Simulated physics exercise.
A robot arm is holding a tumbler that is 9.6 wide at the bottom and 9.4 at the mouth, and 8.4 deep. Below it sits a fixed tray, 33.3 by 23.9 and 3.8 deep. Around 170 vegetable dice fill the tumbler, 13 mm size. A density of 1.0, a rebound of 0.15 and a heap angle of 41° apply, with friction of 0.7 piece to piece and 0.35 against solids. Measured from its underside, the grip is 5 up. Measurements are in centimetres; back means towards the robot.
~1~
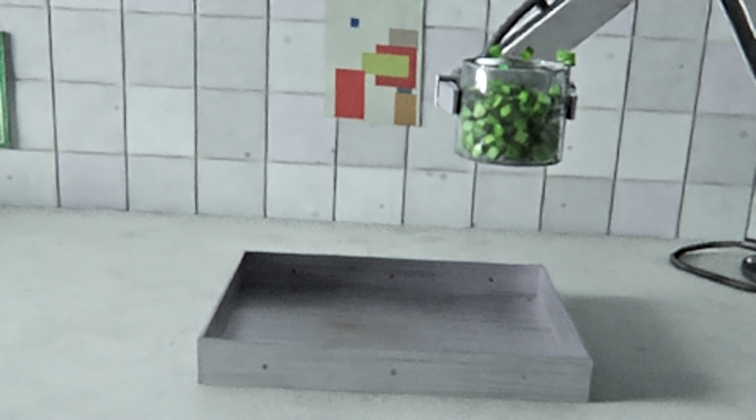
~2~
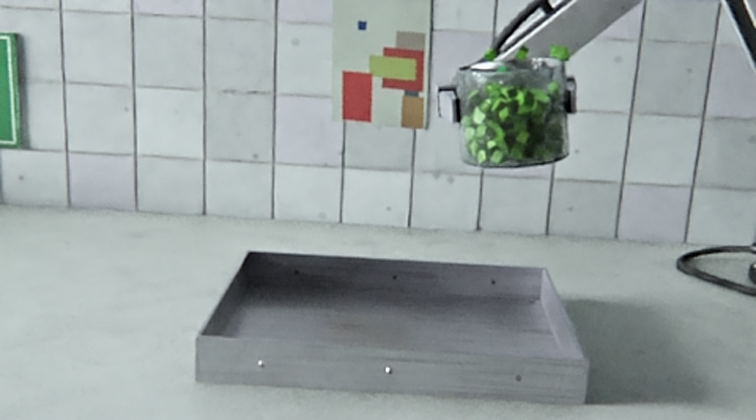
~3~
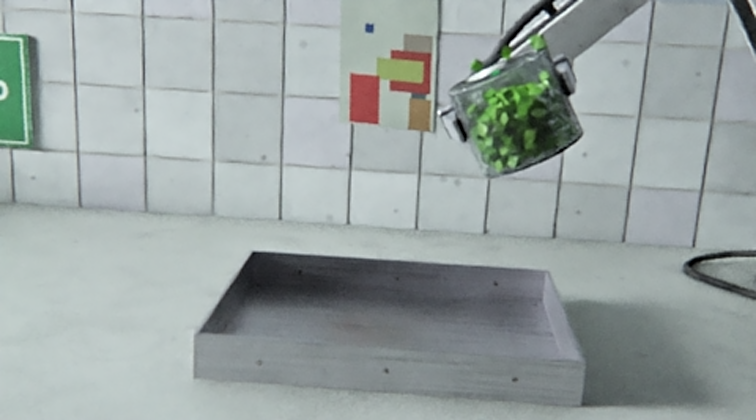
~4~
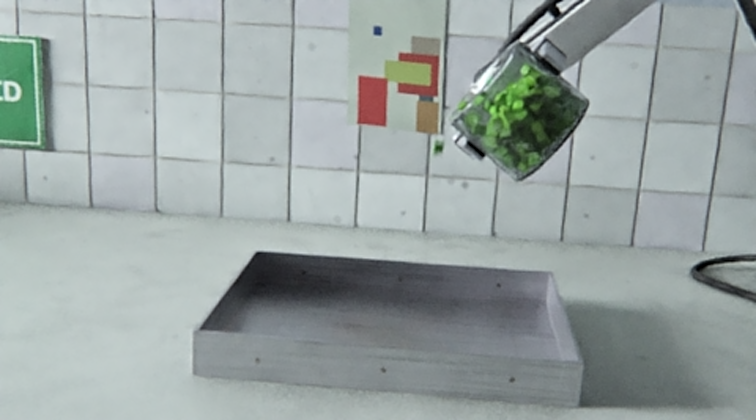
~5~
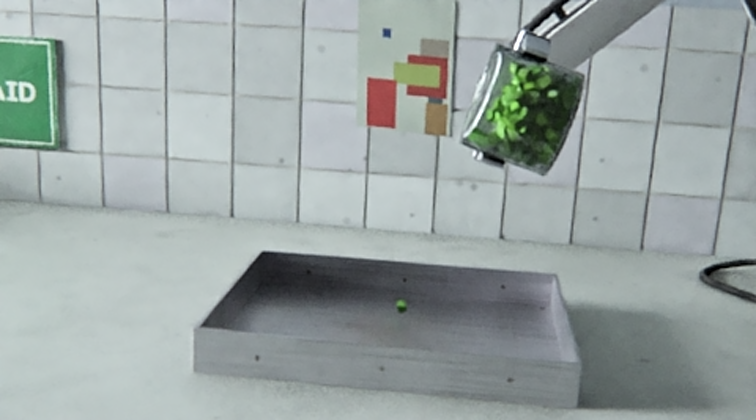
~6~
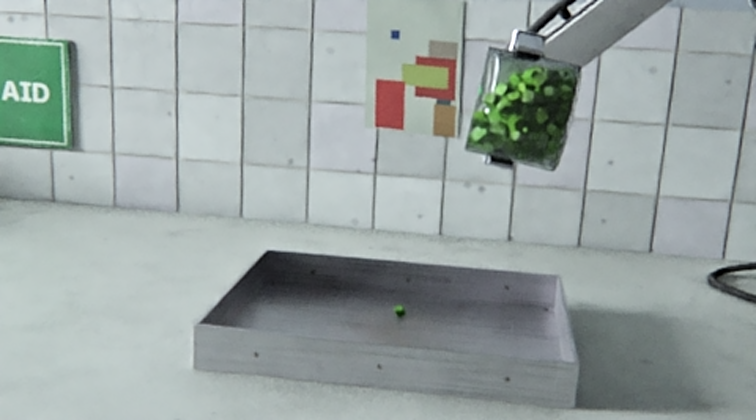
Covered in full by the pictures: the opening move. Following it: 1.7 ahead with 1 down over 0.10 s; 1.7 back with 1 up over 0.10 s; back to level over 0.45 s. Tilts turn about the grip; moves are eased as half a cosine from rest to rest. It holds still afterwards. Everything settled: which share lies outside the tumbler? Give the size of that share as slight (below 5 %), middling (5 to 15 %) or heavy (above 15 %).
Middling.
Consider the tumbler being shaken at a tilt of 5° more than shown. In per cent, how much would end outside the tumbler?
Around 10 in a hundred, I'd say.
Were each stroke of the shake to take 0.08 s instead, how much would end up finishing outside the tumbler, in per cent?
In that case about 15 in a hundred.
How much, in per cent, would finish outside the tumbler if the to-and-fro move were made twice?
Probably about 15 in a hundred.
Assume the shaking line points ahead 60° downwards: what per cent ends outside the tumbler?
I'd reckon around 5 per cent.
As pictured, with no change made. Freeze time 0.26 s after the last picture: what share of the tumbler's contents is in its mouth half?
Something like 40 percent sits in that half.
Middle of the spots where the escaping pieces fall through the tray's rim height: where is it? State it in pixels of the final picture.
They come through centred close to (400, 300).
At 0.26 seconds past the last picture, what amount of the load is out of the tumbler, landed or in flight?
Near 5 in a hundred parts have gone so far.
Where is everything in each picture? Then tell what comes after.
The first picture shows tumbler middle at (512, 112), level; upper third of the load around (513, 105), from x 465 to 570, top at y 50; 171 in the tumbler.
The second picture shows tumbler middle at (513, 113), tilted 8° forward; upper third of the load around (520, 107), from x 470 to 565, top at y 50.
The third picture shows tumbler middle at (515, 114), tilted 28° forward; upper third of the load around (531, 105), from x 475 to 570, top at y 40.
The fourth picture shows tumbler middle at (519, 112), tilted 53° forward; upper third of the load around (540, 99), from x 440 to 575, top at y 75; 170 in the tumbler, 1 in flight or on a rim.
The fifth picture shows tumbler middle at (522, 110), tilted 73° forward; upper third of the load around (540, 91), from x 400 to 570, top at y 70; 170 in the tumbler, 1 in the tray.
The sixth picture shows tumbler middle at (523, 109), tilted 81° forward; upper third of the load around (544, 90), from x 400 to 570, top at y 70; 170 in the tumbler, 1 in the tray.
Then, 0.26 s after the last picture, tilted 78° forward, highest piece 27 above the table; 160 in the tumbler, 3 in the tray, 8 in flight or on a rim.
Then, 0.52 s after the last picture, tilted 16° forward, highest piece 27 above the table; 157 in the tumbler, 14 in the tray.
Then, 0.85 s after the last picture, level, highest piece 27 above the table; 157 in the tumbler, 14 in the tray.
Then, 1.90 s after the last picture, level, highest piece 27 above the table; 157 in the tumbler, 14 in the tray.
Final count, 157 in the tumbler, 14 in the tray. That is 8 % outside the tumbler.
